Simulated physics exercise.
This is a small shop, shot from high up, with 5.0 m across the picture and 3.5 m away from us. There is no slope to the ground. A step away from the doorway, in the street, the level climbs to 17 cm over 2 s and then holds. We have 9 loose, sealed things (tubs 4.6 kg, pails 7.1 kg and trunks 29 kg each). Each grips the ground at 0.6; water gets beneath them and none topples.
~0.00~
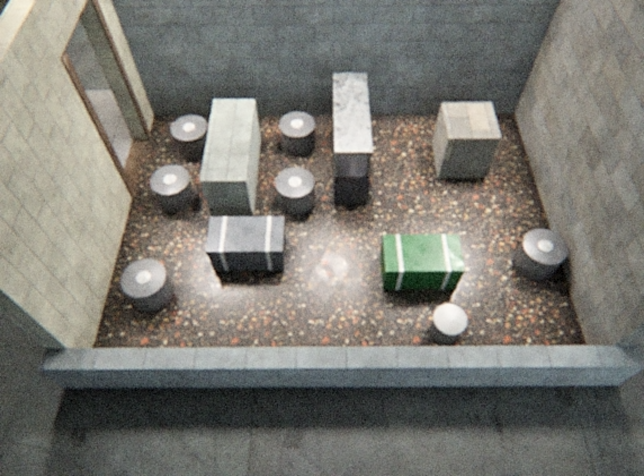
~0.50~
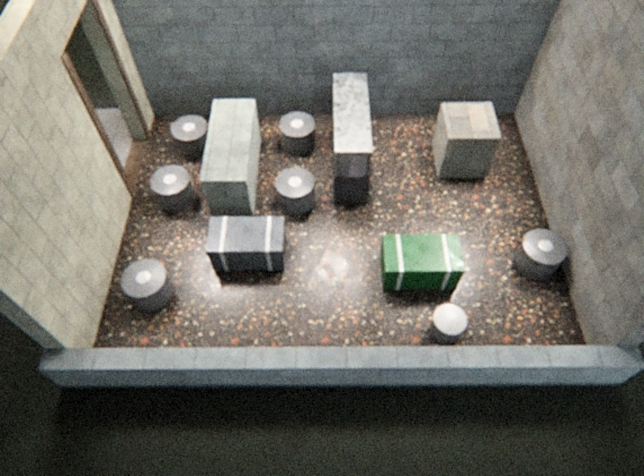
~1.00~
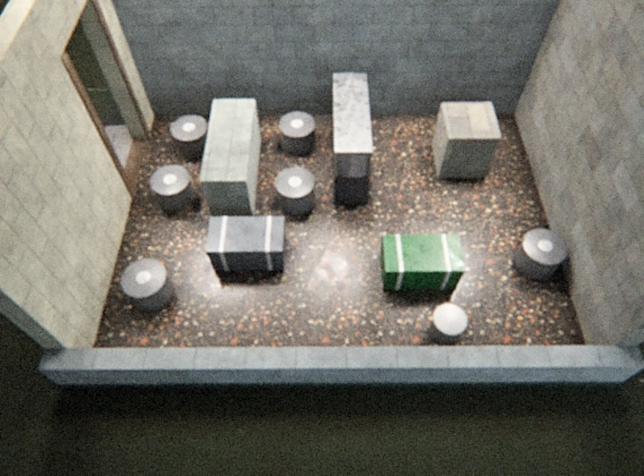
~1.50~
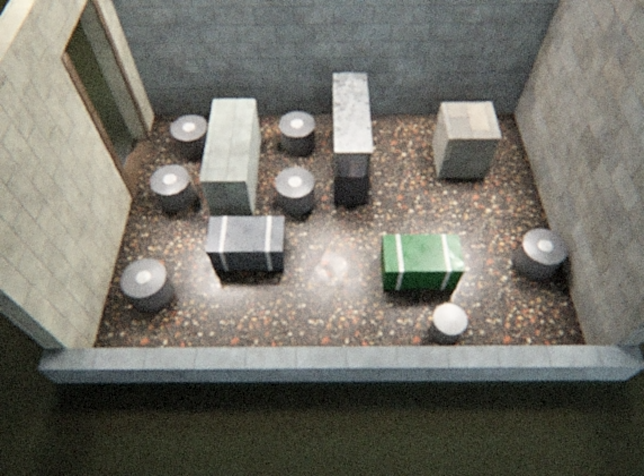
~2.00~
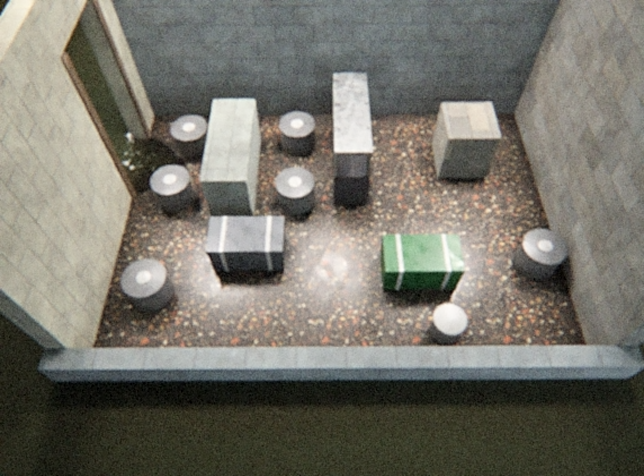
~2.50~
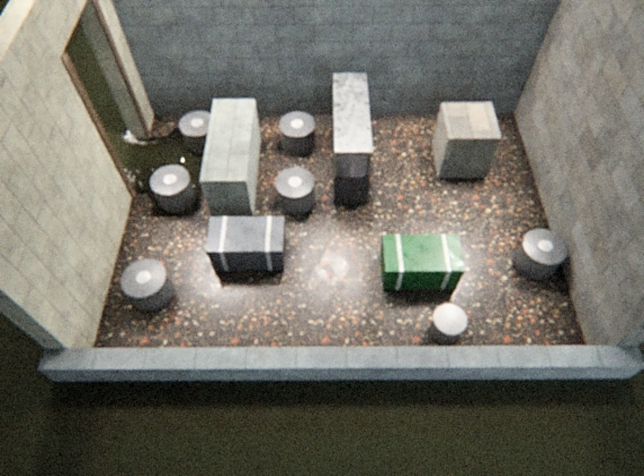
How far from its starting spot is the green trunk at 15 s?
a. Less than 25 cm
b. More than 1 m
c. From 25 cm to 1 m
a.
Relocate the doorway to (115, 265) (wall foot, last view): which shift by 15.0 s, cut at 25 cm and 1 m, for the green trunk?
Outcome - green trunk: In place.
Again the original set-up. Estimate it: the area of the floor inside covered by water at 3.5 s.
About 3.0 m2.
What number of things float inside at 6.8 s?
Just then, the number is 4.
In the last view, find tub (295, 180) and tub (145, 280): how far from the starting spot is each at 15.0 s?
In that order: 30 cm, 60 cm.
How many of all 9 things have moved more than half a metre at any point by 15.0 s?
I make it 5.
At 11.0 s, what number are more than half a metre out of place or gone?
That would be 4.
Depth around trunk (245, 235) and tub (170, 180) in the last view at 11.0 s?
First roughly 5 cm, second roughly 8 cm.
After 3.5 s the green trunk is near (423, 253), 0.0 m from its start, aground; 1 afloat.
After 6.8 s the green trunk is near (423, 253), 0.0 m from its start, aground; 4 afloat.
After 11.0 s the green trunk is near (423, 253), 0.0 m from its start, aground; 6 afloat.
After 15.0 s the green trunk is near (423, 253), 0.0 m from its start, aground; 6 afloat.
